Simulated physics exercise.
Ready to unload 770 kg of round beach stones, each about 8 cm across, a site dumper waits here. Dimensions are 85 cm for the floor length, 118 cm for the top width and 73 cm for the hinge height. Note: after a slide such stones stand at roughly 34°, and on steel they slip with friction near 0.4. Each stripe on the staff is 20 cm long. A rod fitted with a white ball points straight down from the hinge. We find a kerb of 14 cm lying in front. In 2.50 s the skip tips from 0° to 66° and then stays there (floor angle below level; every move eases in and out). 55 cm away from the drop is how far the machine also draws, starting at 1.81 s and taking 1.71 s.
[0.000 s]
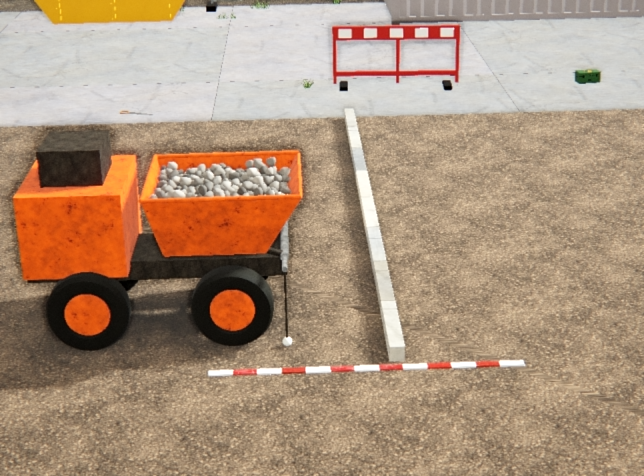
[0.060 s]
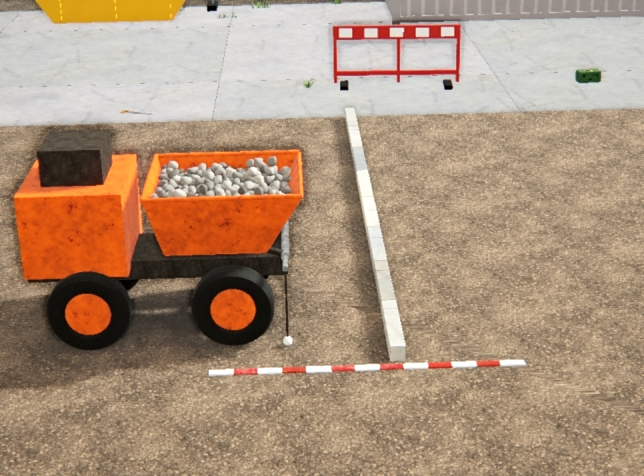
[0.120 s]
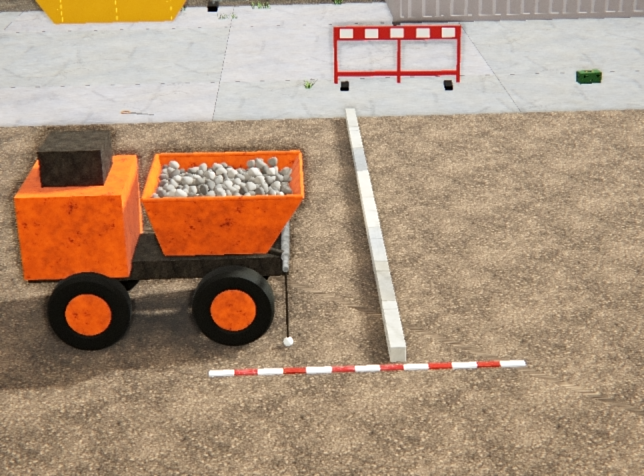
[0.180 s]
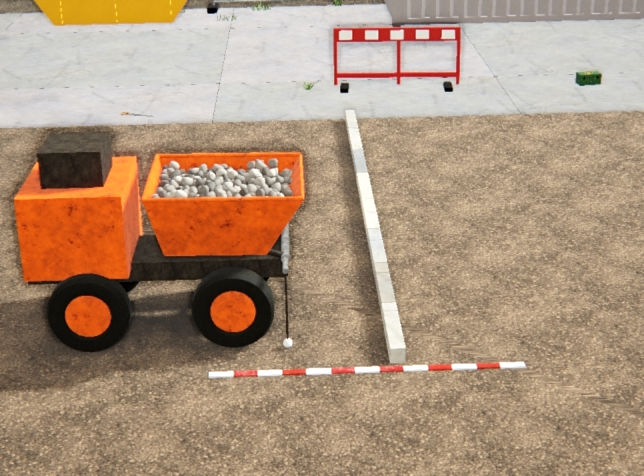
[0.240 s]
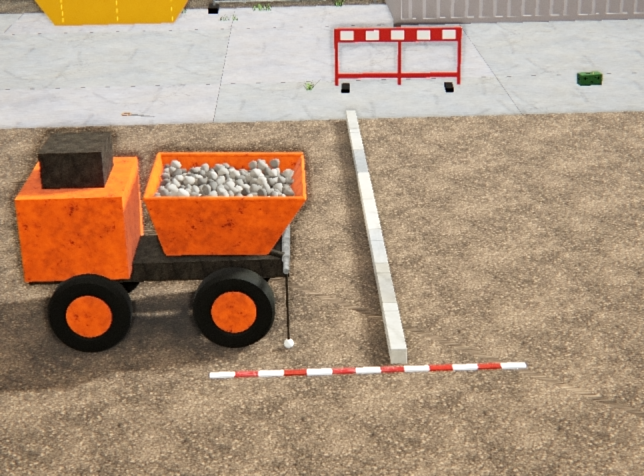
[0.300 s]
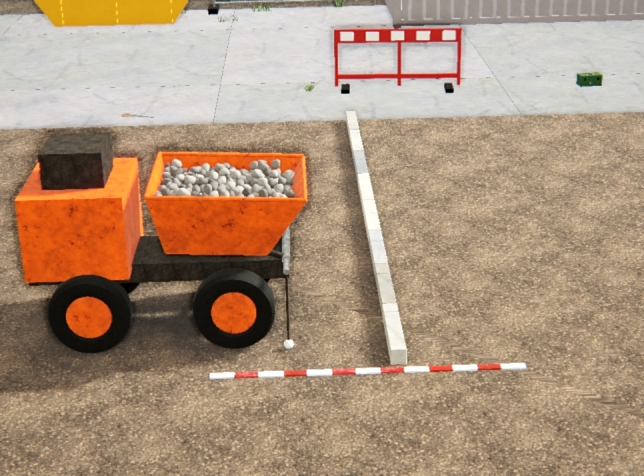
An orange dumper loaded with pale round stones stood on sandy ground, facing a long kerb and a red-and-white striped staff, and its skip tilted only very slightly while everything else stayed still.
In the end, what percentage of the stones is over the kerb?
Roughly 25 percent of the stones.
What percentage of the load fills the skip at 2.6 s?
Estimate: Approx. 60 %.
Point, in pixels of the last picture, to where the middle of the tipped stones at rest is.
Their middle lands near (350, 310).
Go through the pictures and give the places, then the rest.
In the first picture, lip at (301, 197), floor tilted 0°, highest stones at (212, 175).
In the second picture, lip at (302, 196), floor tilted 0°, highest stones at (214, 174); the stones move at 0.0 m/s on average.
In the third picture, lip at (303, 197), floor tilted 0°, highest stones at (214, 175); the stones move at 0.1 m/s on average.
In the fourth picture, lip at (303, 199), floor tilted 1°, highest stones at (215, 176); the stones move at 0.1 m/s on average.
In the fifth picture, the skip is at 2°, its lip at (305, 199); the top of the load is at (216, 176); the stones move at 0.2 m/s on average.
In the sixth picture, lip at (306, 200), floor tilted 3°, highest stones at (213, 175); the stones move at 0.2 m/s on average.
After 1.9 s the floor is at 56°; 99 % in the skip, 1 % on this side of the kerb; the foremost stones are at (367, 229).
After 2.6 s the floor is at 66°; 59 % in the skip, 25 % on this side of the kerb, 16 % over the kerb; the foremost stones are at (473, 313).
After 4.0 s the floor is at 66°; 26 % in the skip, 50 % on this side of the kerb, 24 % over the kerb; the foremost stones are at (555, 290).
After 6.7 s the floor is at 66°; 8 % in the skip, 68 % on this side of the kerb, 24 % over the kerb; the foremost stones are at (552, 282).
